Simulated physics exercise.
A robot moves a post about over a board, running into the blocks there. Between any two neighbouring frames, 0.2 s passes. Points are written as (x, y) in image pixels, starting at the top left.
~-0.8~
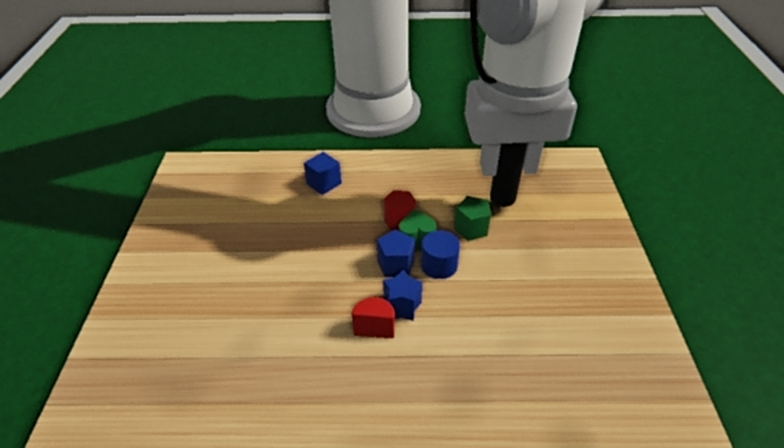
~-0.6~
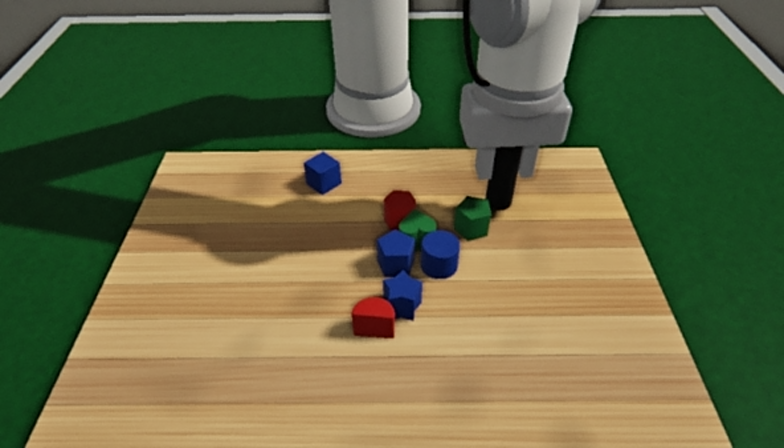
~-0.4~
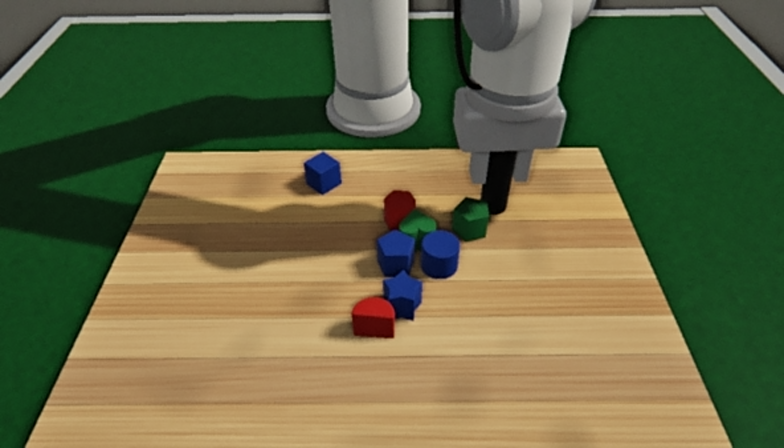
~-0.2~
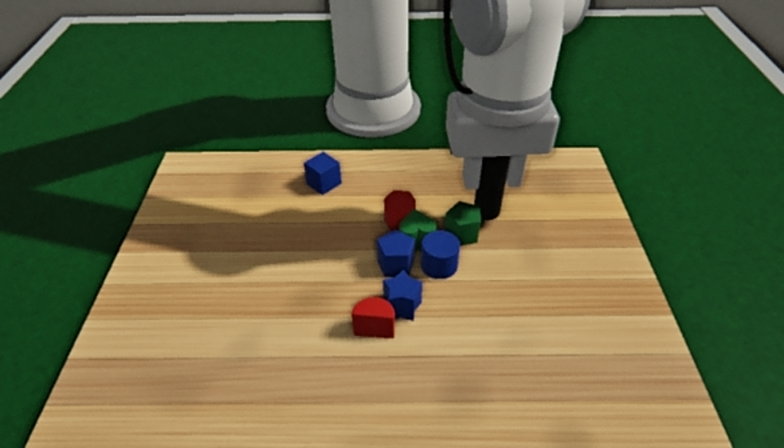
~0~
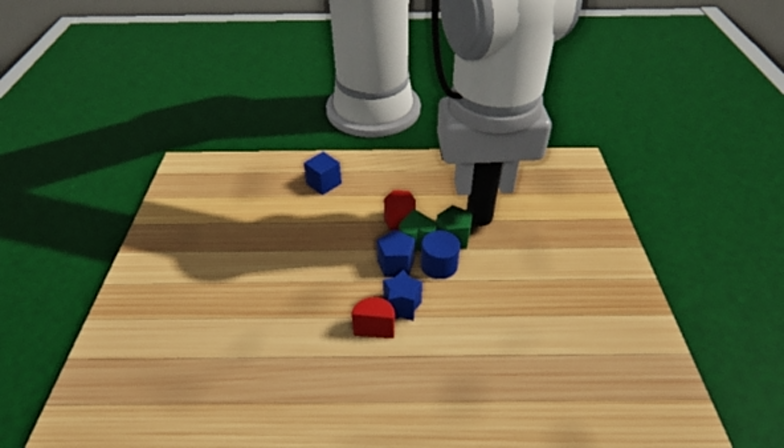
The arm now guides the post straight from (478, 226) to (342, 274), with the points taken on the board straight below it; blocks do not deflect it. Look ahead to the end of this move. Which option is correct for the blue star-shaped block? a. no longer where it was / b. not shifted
The correct letter is b.
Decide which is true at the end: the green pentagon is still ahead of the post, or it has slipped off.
Most likely the green pentagon stays ahead.
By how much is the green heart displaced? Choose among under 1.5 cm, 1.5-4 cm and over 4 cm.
Beyond 4 cm.
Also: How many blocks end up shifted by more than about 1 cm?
I foresee three or more blocks being moved.
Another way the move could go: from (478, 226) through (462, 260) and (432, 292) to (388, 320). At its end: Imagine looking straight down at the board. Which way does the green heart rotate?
Viewed from the top, it goes clockwise.
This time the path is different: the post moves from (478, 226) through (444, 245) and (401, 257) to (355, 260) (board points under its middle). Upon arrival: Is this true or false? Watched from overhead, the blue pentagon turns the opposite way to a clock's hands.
That statement is accurate.
On the path given first. One third of the way, post at (435, 233); blue pentagon at (381, 250), turned 40° anticlockwise; green heart at (377, 221), turned 45° clockwise; green pentagon at (407, 228), turned 20° clockwise.
Two thirds of the way, post at (389, 249); blue pentagon at (346, 267), turned 95° anticlockwise; green heart at (343, 219), turned 105° clockwise; green pentagon at (357, 240), turned 45° clockwise.
At the end, post at (341, 266); blue pentagon at (330, 280), turned 130° anticlockwise; blue star-shaped block still; green heart at (340, 218), turned 120° clockwise; green pentagon at (308, 248), turned 85° clockwise.
